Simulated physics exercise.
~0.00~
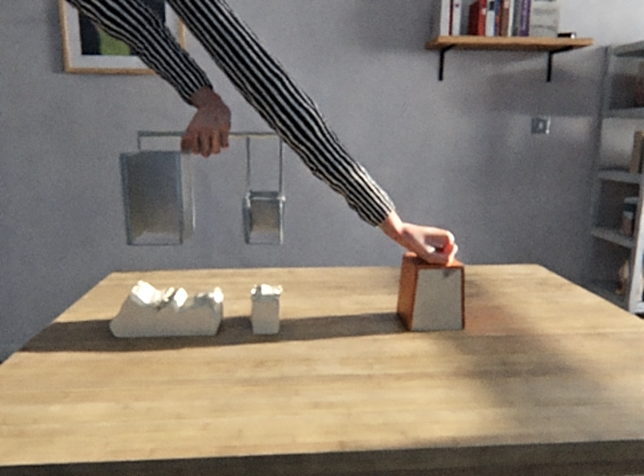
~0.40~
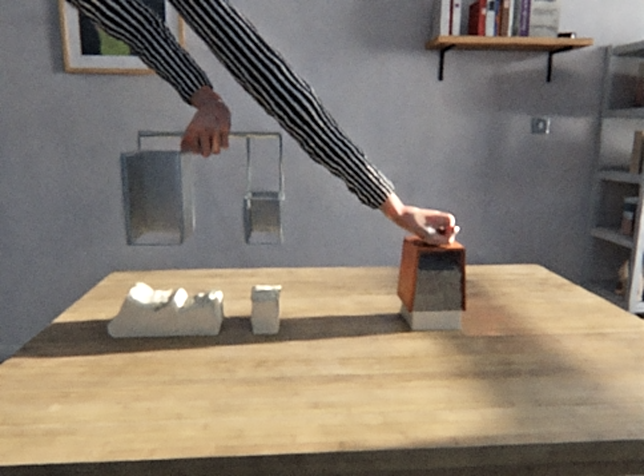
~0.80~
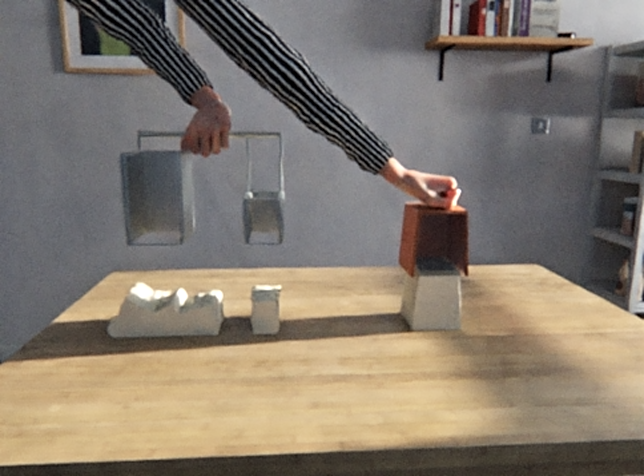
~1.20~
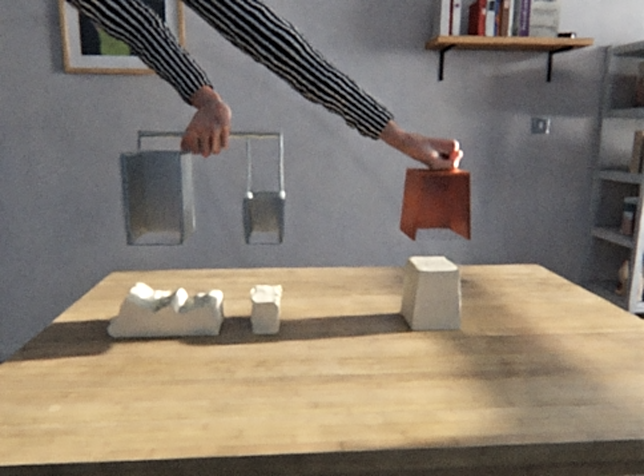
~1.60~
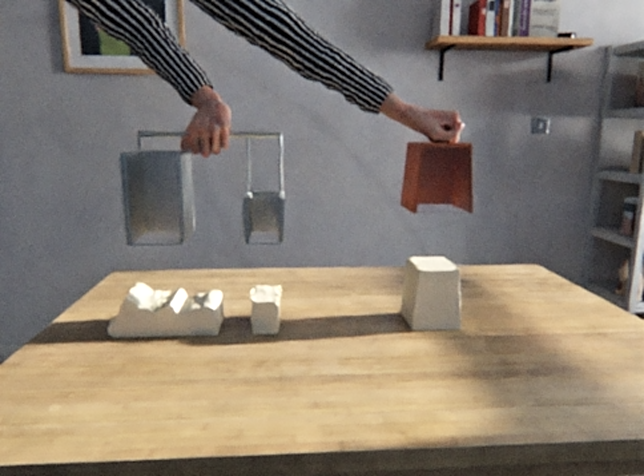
The footage shows a hand lifting an orange tin straight up off a pale packed block on a wooden table, while another hand holds two hanging metal containers above crumbly test blocks. The uncovered block stays standing, keeping nearly all its height, with the tin held above it.
